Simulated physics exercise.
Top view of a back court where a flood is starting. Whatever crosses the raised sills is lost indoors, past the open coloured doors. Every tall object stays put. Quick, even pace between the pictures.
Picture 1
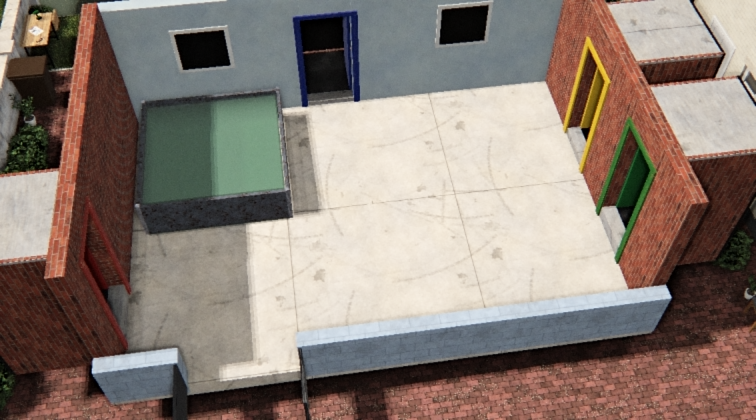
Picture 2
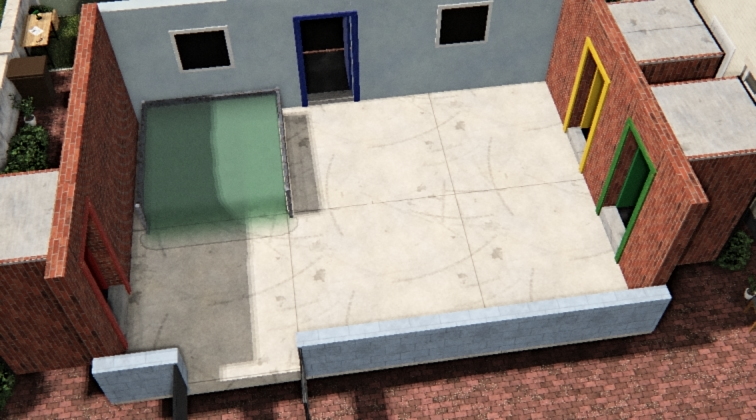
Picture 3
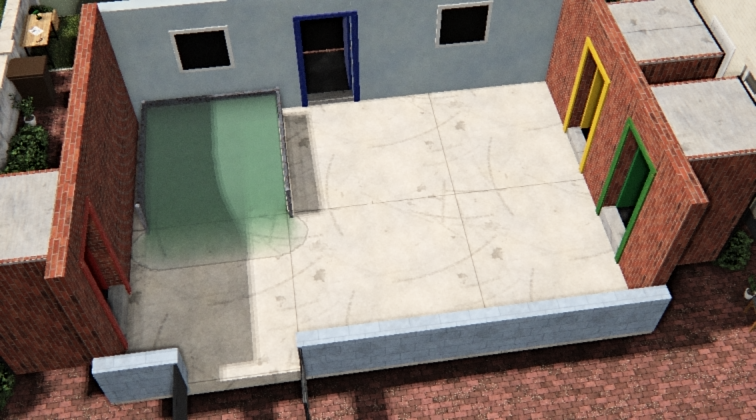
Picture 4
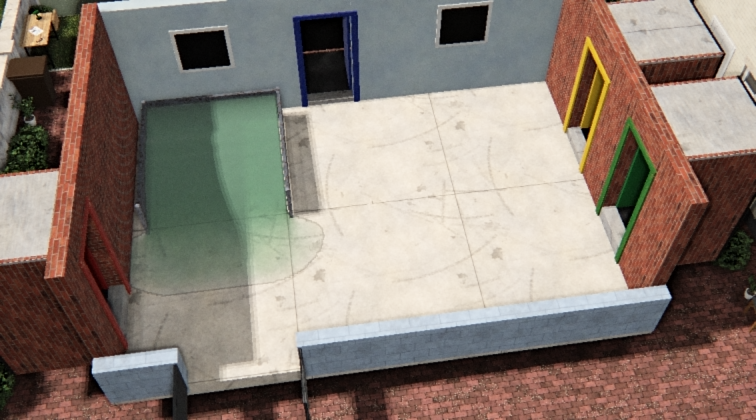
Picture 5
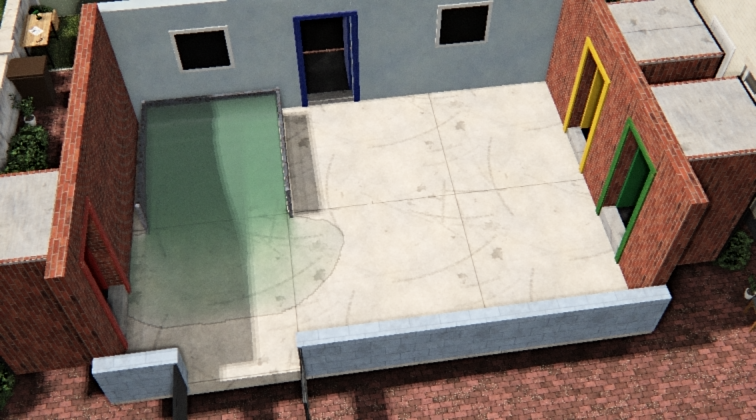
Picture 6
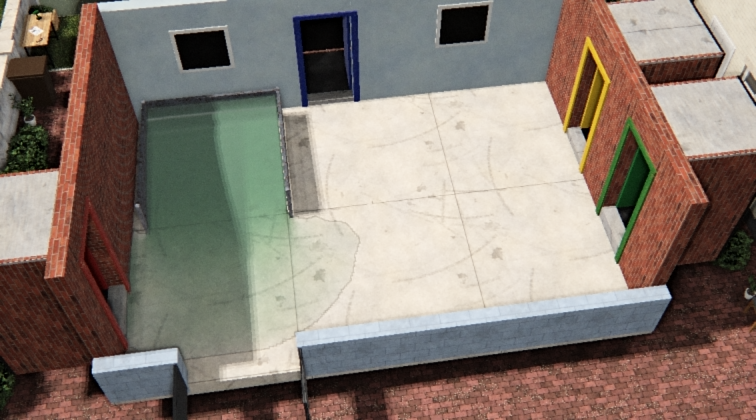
In a walled back court, green water pours from an opened tank and spreads forward across the pale floor.
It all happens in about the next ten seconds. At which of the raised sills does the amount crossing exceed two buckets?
At the red door it does not exceed two buckets; at the yellow door it does not exceed two buckets; at the green door it does not exceed two buckets; at the blue door it does not exceed two buckets.
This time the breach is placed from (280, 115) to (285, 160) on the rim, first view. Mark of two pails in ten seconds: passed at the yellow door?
Lab note: Yellow door, above the mark.
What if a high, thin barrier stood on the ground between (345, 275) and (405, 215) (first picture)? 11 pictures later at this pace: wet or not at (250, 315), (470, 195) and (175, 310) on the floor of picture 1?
Results in sequence: Swamped / bone-dry / swamped.
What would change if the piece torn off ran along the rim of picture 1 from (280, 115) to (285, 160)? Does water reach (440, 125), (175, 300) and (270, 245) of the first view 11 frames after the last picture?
Taken in turn they're swamped, unwetted and unwetted.
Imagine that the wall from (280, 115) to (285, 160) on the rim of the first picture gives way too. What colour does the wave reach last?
It's the red door.
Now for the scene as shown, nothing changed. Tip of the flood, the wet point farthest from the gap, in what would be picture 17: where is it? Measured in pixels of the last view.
Farthest reach: About (498, 330).
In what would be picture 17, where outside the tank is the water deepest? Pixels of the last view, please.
It should be deepest at about (137, 377).
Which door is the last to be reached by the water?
It's the blue-painted one.
A moment on, water covers 30 % of the floor; the red door wet at the sill, nothing in, the yellow door not reached, the green door not reached, the blue door not reached.
Next, water covers 35 % of the floor; the red door wet at the sill, nothing in, the yellow door not reached, the green door not reached, the blue door not reached.
Then, water covers 45 % of the floor; the red door under two buckets in, the yellow door not reached, the green door not reached, the blue door not reached.
Later, water covers 70 % of the floor; the red door under two buckets in, the yellow door wet at the sill, nothing in, the green door wet at the sill, nothing in, the blue door not reached.
In the end, water covers 85 % of the floor; the red door under two buckets in, the yellow door wet at the sill, nothing in, the green door wet at the sill, nothing in, the blue door wet at the sill, nothing in.
